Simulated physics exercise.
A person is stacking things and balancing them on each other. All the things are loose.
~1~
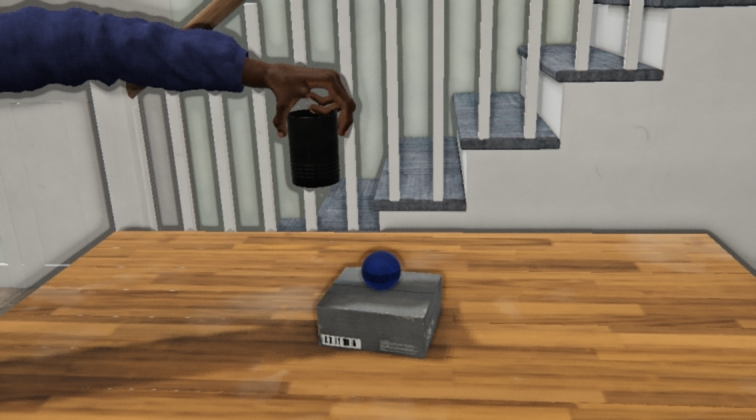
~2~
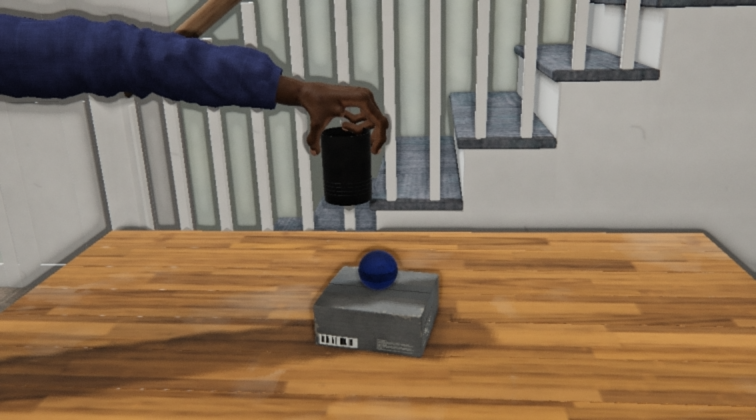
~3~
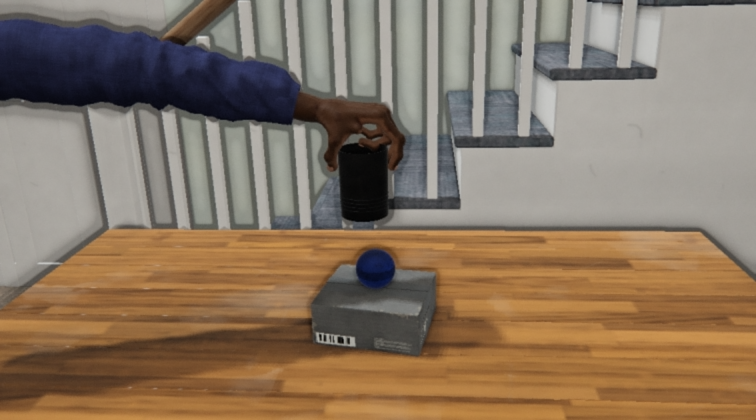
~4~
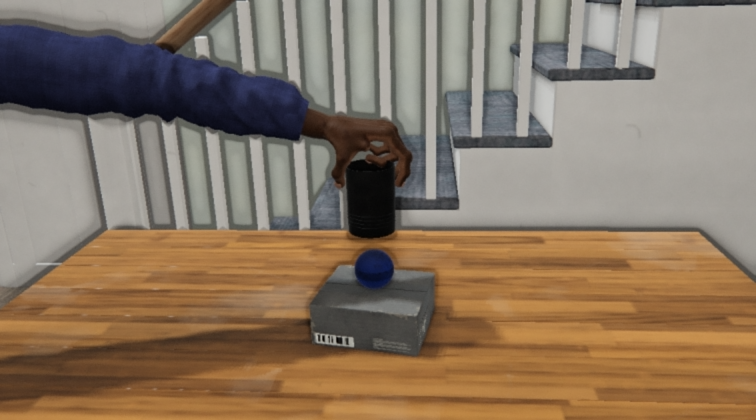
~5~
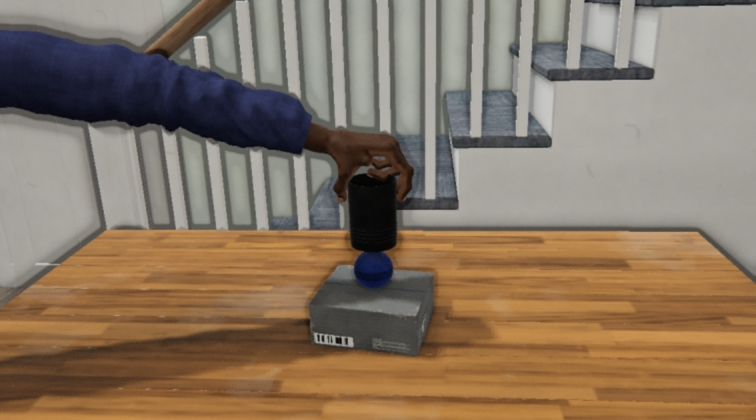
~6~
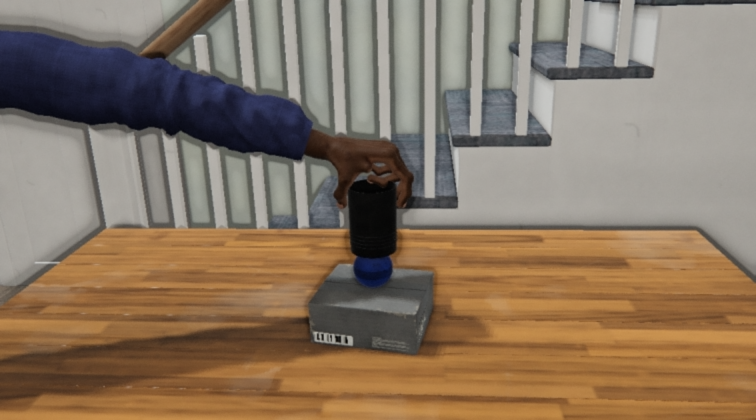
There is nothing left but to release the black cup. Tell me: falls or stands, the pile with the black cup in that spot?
Falls.
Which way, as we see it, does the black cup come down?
Well, it travels over to the right.
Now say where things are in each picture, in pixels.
In the first frame, still above its spot; black cup (314, 148); blue ball (381, 271).
In the second frame, still above its spot; black cup (347, 165); blue ball (378, 270).
In the third frame, still above its spot; black cup (364, 182); blue ball (376, 269).
In the fourth frame, still above its spot; black cup (371, 198); blue ball (374, 269).
In the fifth frame, still above its spot; black cup (373, 212); blue ball (374, 269).
In the sixth frame, in place under the hand; black cup (373, 218); blue ball (373, 268).
Then, 0.70 s after the last picture, black cup now fallen.
Then, 0.80 s after the last picture, things are still on the move.
At rest, fallen, black cup; the other 2 in place. Seen from the same camera at the end, black cup near (541, 300). The pile gives way.
